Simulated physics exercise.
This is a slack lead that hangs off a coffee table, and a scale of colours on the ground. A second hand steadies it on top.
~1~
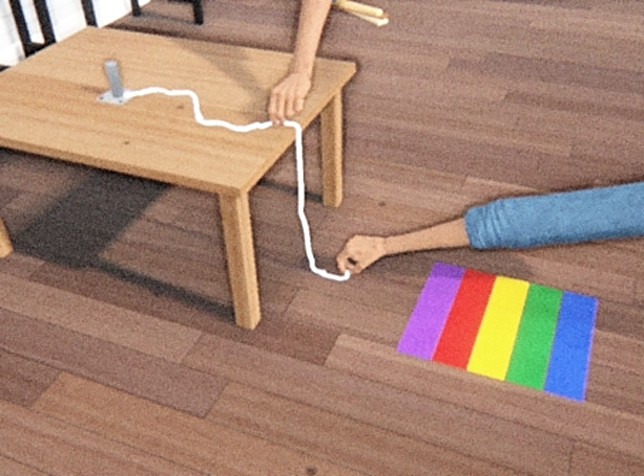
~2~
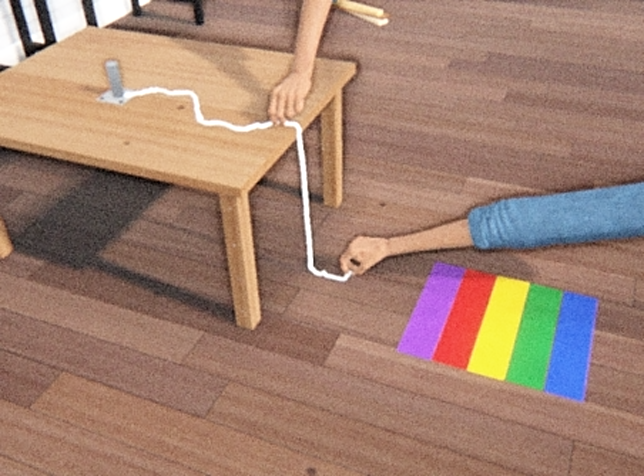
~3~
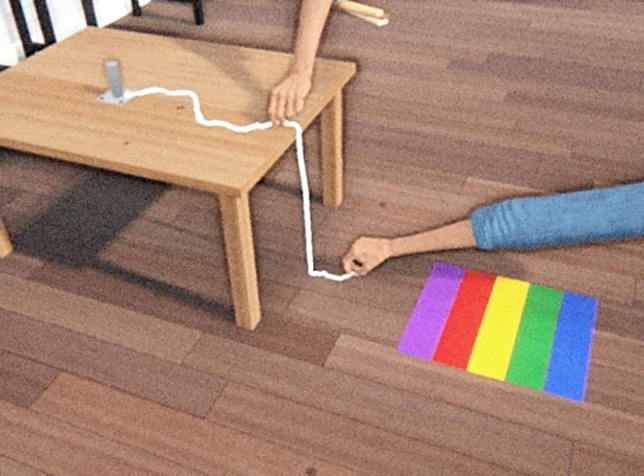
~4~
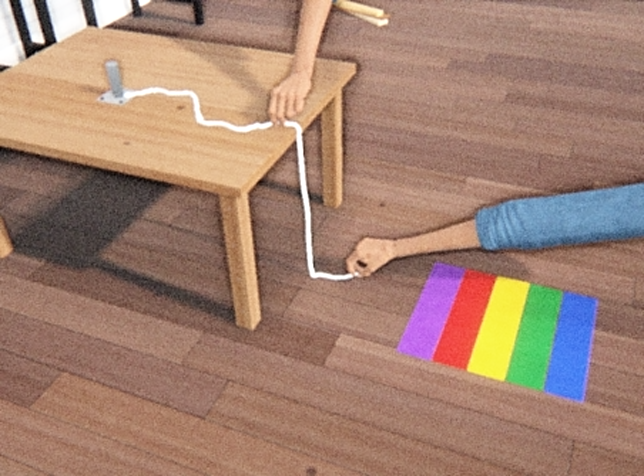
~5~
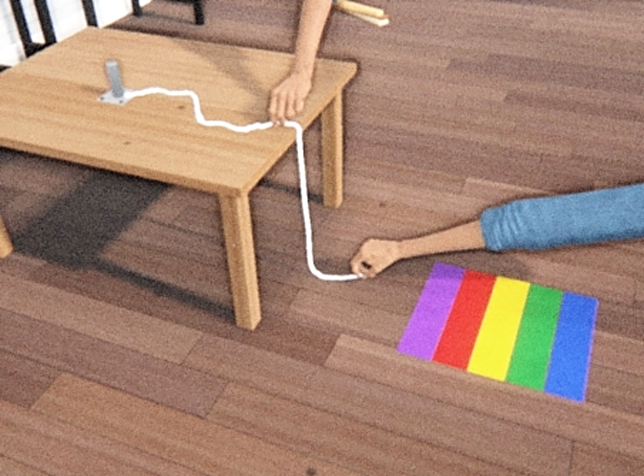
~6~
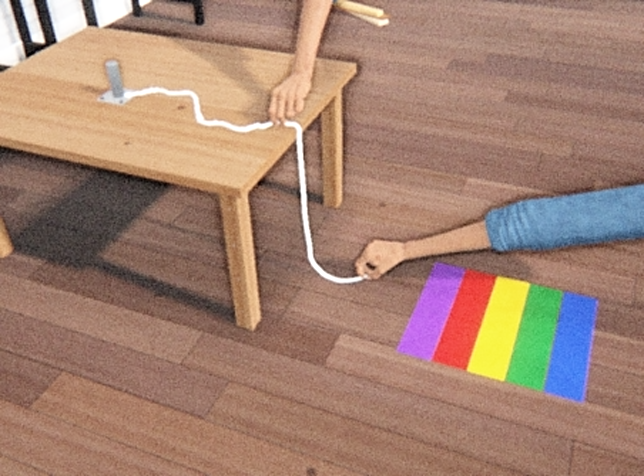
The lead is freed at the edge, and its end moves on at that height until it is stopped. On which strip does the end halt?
It gets as far as the green strip.
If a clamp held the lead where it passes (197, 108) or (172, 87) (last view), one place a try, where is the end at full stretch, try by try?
About (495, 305) and (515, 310).
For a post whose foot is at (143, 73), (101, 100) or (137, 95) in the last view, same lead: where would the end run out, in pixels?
About (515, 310), (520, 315) and (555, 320).
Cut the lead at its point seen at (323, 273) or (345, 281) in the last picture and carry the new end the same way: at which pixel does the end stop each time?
Try by try, around (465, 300) and (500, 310).
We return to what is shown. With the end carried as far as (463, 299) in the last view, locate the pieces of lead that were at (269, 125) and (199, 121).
At (305, 162), then (251, 121).
Soon after, end near (463, 299); over red.
After that, end near (509, 311); over yellow.
At the stop, end near (538, 318); over green. The green one.
